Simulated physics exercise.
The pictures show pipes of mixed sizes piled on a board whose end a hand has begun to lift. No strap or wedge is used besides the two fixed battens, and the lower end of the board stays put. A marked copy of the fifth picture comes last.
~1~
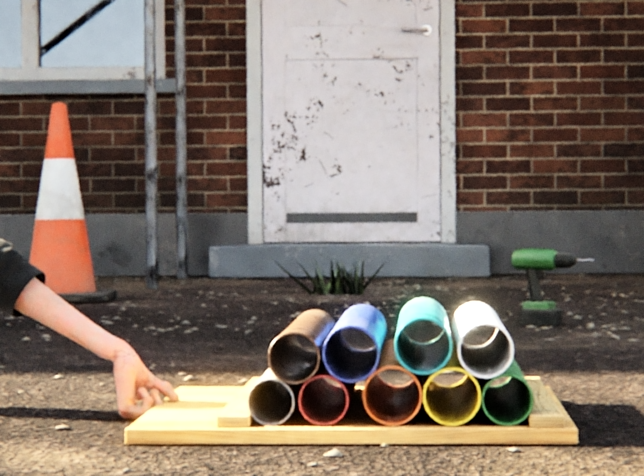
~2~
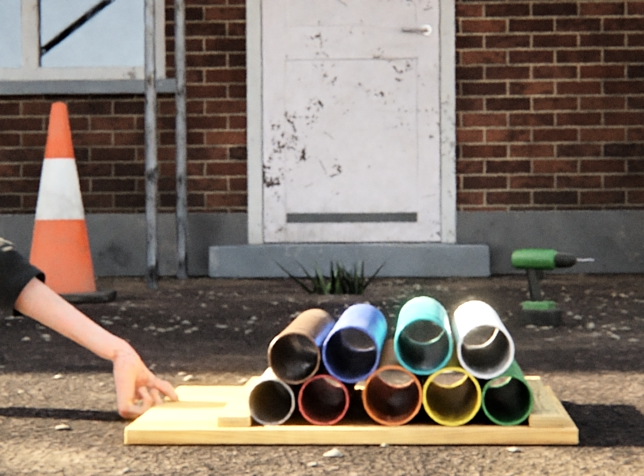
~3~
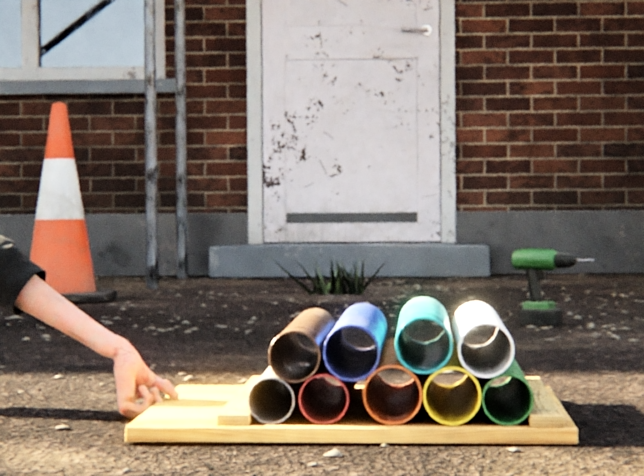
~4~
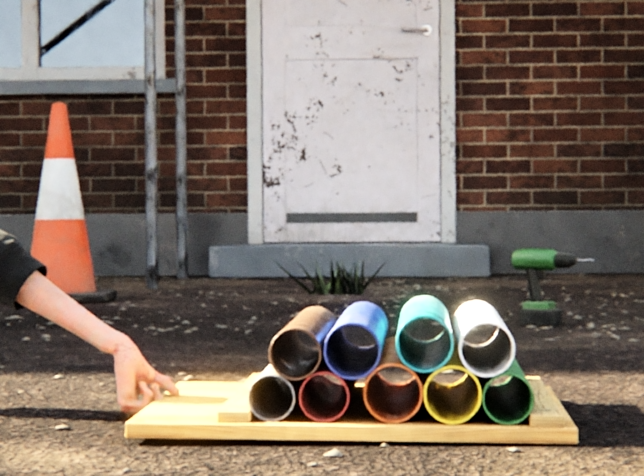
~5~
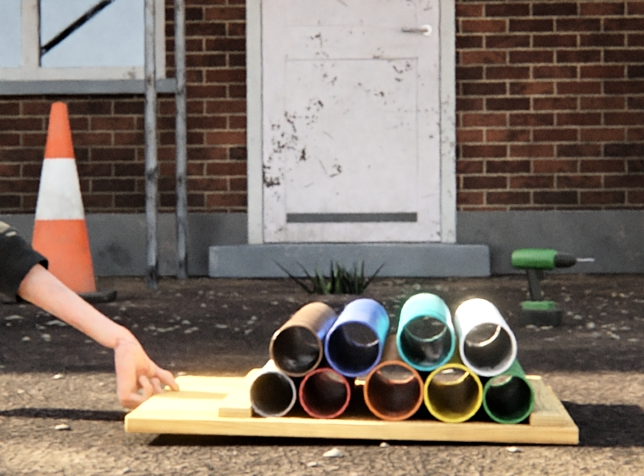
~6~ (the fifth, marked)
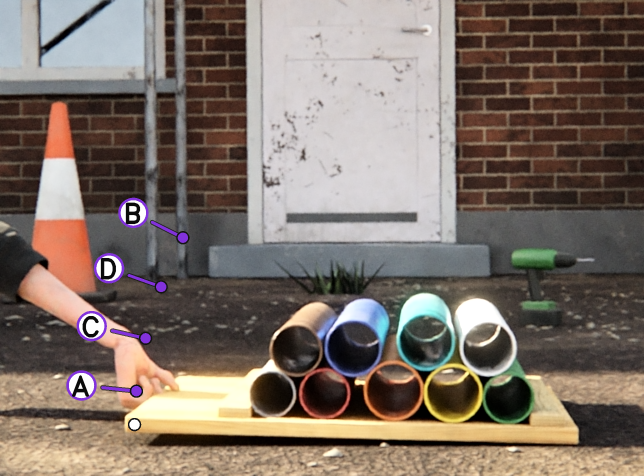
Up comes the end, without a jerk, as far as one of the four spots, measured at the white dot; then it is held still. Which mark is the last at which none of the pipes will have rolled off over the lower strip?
Stop at D.
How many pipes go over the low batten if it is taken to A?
It comes to none.
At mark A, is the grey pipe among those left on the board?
Yes, with A.
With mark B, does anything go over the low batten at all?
Yes.
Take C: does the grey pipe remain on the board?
Yes.
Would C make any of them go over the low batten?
At C: No.
On the copy, A at (136, 391); B at (183, 238); C at (146, 338); D at (161, 287); the white dot at (135, 425).
On D. First, board at 14°.
Then, board at 20°.
Finally, board at 20°, none over the low batten.
By contrast, A none over the low batten; B one over the low batten (white); C none over the low batten.
